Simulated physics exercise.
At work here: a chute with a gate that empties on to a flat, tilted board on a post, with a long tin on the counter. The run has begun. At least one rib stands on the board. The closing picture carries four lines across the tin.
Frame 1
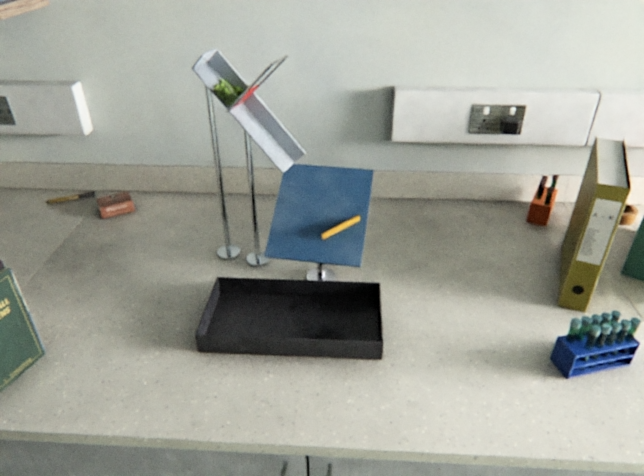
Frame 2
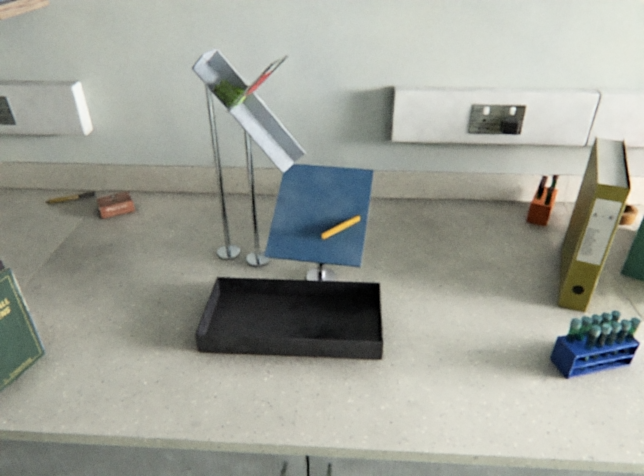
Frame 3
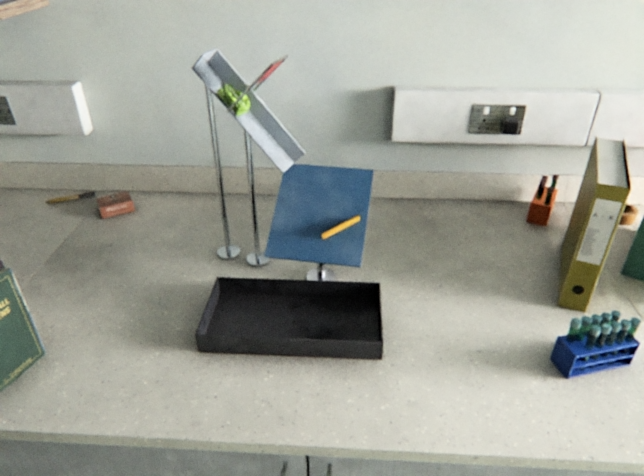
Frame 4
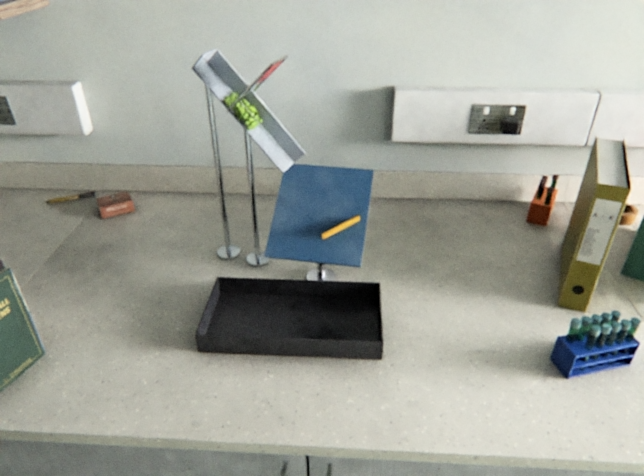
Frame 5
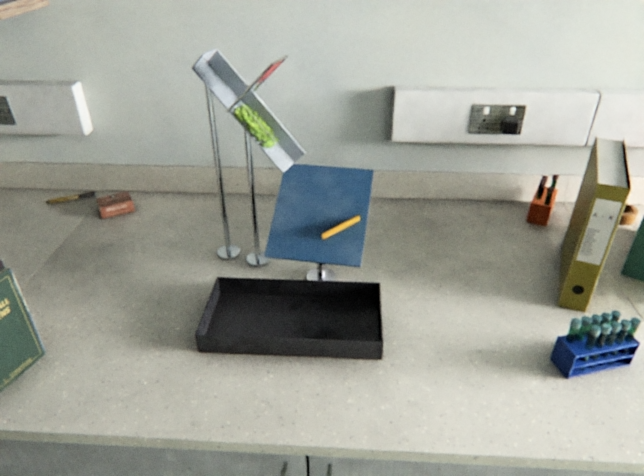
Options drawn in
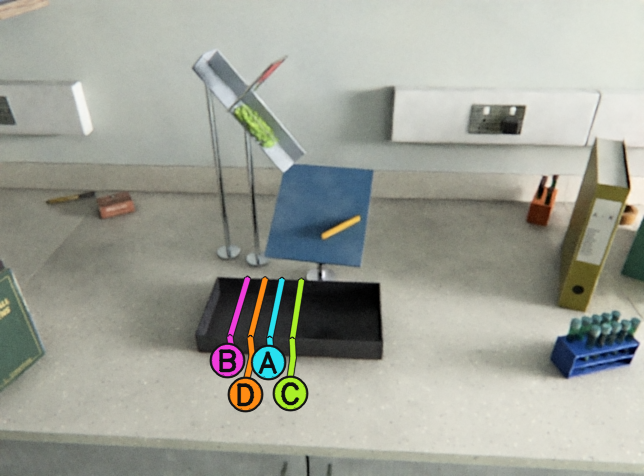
Green dried peas slide down the sloping chute after the red gate swings up.
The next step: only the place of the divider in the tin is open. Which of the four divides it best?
Line C does it best.
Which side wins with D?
More lands on the right.
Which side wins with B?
Right.
On the marked copy, line A crosses the front rim at (269, 338); line B crosses the front rim at (230, 336); line C crosses the front rim at (292, 339); line D crosses the front rim at (250, 337).
For line A, of what is caught, none on the left of the divider, all on the right.
For line B, of what is caught, none on the left of the divider, all on the right.
For line C, of what is caught, about two thirds on the left of the divider, about a third on the right.
For line D, of what is caught, none on the left of the divider, all on the right.
